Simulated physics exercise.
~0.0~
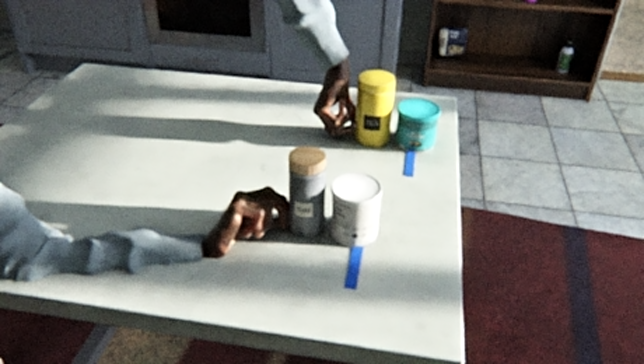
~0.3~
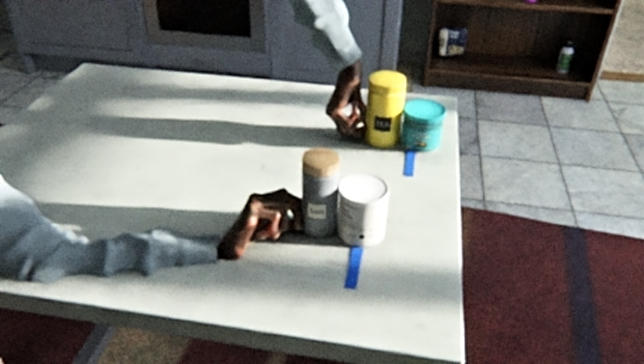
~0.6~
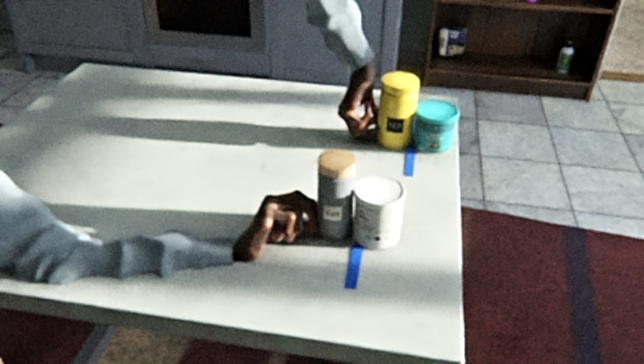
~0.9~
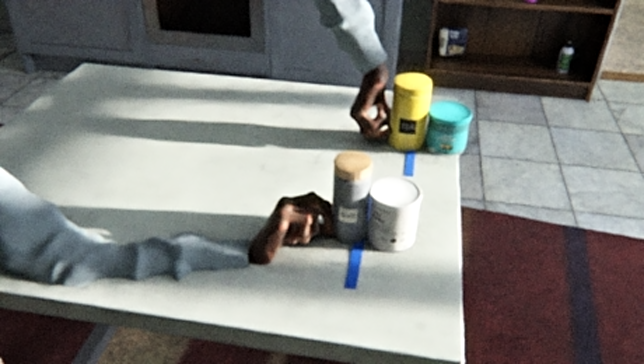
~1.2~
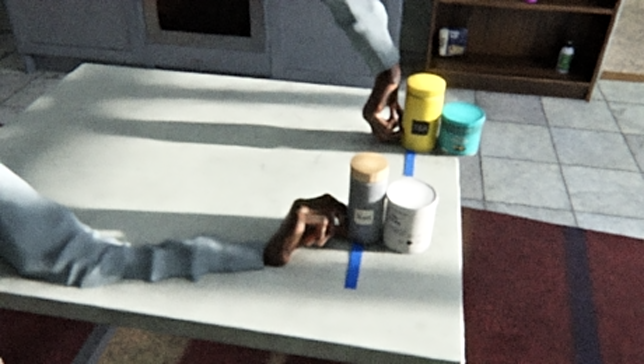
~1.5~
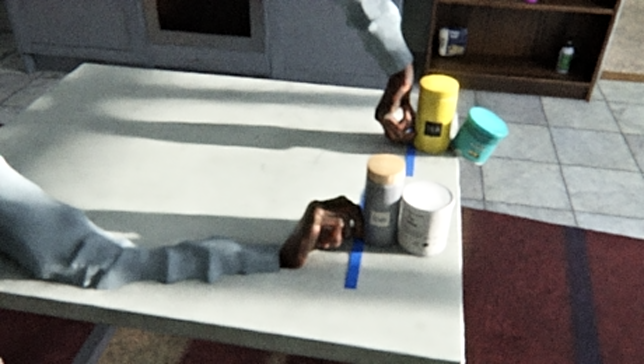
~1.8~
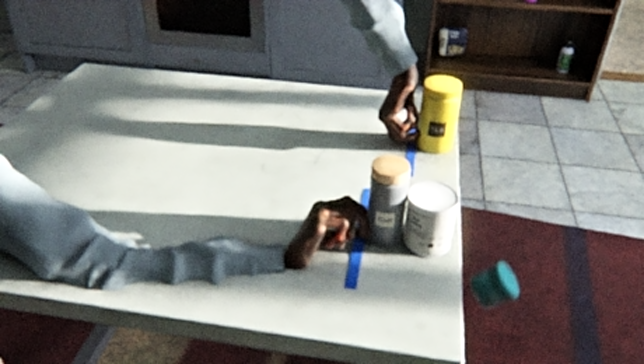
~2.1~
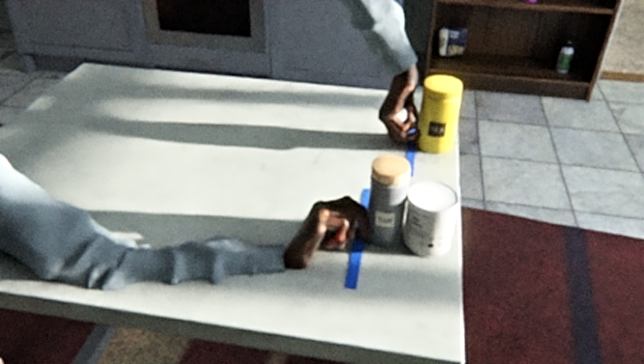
A pale table stands on grey floor tiles beside a dark red rug, seen from above by a still camera, with cabinets and a wooden shelf behind. Two hands in light blue sleeves rest behind two lidded jars, a grey one nearer and a yellow one farther, each touching a white pot or a turquoise tin near blue tape. The hands push both pairs steadily right. The turquoise tin reaches the edge, tips and falls out of view. The hands stop, leaving the white pot, grey jar and yellow jar upright on the table.
